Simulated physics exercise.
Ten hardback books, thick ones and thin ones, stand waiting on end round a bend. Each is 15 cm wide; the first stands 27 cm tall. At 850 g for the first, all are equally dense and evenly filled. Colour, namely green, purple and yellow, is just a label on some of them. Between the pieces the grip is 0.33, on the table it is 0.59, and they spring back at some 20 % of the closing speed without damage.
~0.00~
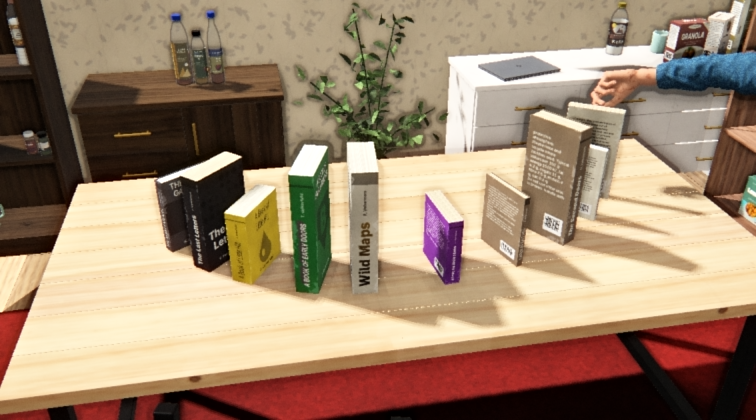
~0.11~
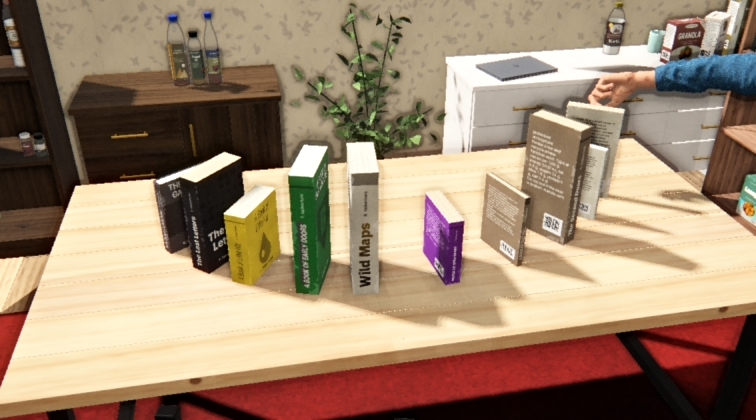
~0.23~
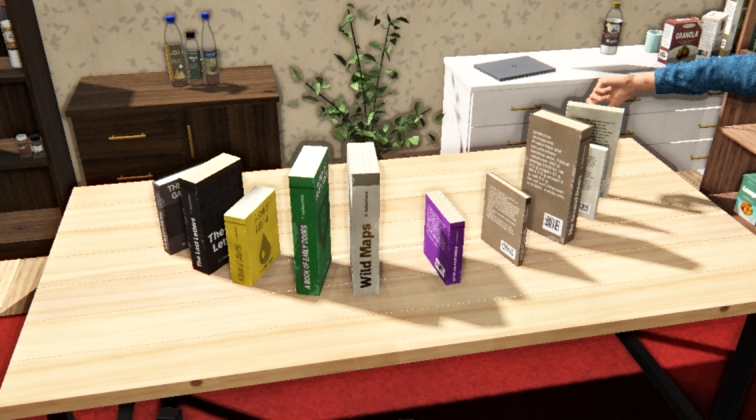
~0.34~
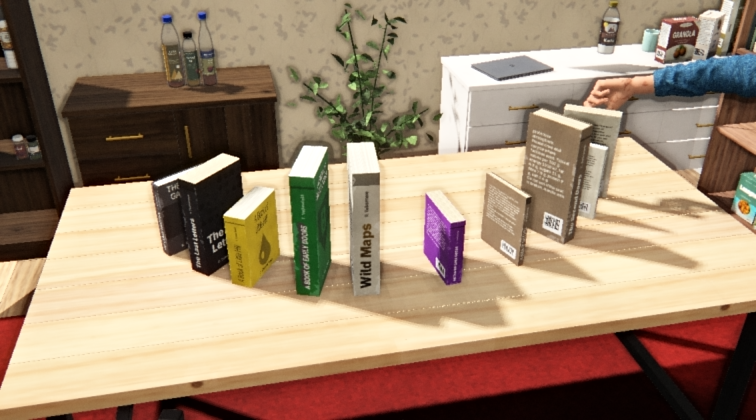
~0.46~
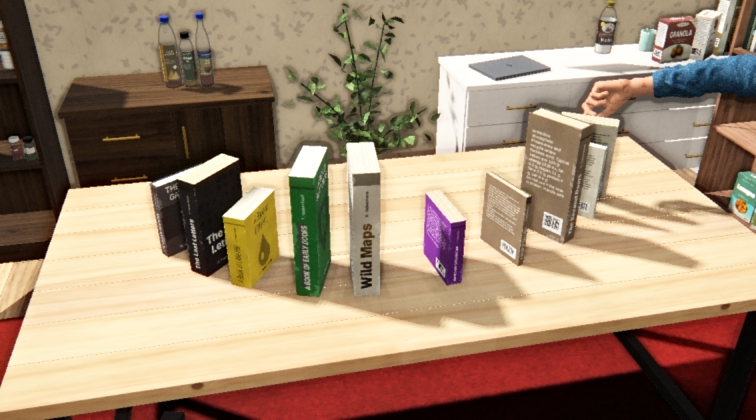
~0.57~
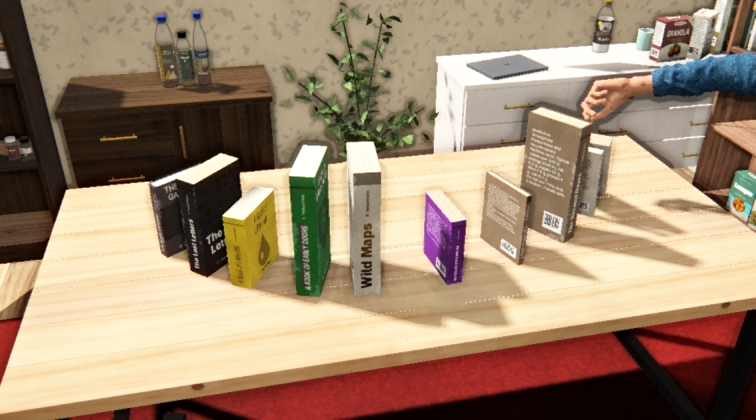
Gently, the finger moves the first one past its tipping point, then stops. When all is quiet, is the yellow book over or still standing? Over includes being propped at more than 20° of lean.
The yellow book holds up in the end.
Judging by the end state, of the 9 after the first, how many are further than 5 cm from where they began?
The number is 4.
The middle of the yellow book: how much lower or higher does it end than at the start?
Height change: About 0 cm lower.
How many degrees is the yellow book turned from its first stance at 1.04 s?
0°.
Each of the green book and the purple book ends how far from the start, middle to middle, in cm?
The green one ends 0 cm from its start and the purple one 10 cm.
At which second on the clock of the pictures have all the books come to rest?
Close to 4.0 seconds.
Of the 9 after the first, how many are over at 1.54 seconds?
Count by then: 4.
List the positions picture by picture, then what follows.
In the first picture (pixels give the middle of a visible side; the camera moves round a little), finger (601, 103) 7 cm from the first book; yellow book (264, 236); green book (304, 237); purple book (435, 238); none of the others has stirred.
Finger (598, 106) 38 mm from the first book; yellow book (264, 237), in the second picture.
Finger 6 mm from the first book; yellow book (264, 238), in the third picture.
Finger pushing; yellow book (263, 238); none of the others has stirred, in the fourth picture.
Finger (592, 115) stopped; yellow book (263, 239); none of the others has stirred, in the fifth picture.
Finger (591, 114) stopped; yellow book (263, 239); green book (305, 239); purple book (436, 238); steepest lean 10°, the book at (598, 185); one has shifted, in the sixth picture.
After 0.80 s, 1 of the 9 other books over; yellow book unmoved.
After 1.04 s, 3 of the 9 other books over; yellow book unmoved.
After 1.54 s, 4 of the 9 other books over; yellow book unmoved; purple book lying flat.
In the end (4.0 s), 4 of the 9 other books over; yellow book unmoved; purple book lying flat; green book unmoved. Five left standing. From the last view, middles, yellow book near (253, 237), purple book near (405, 267).
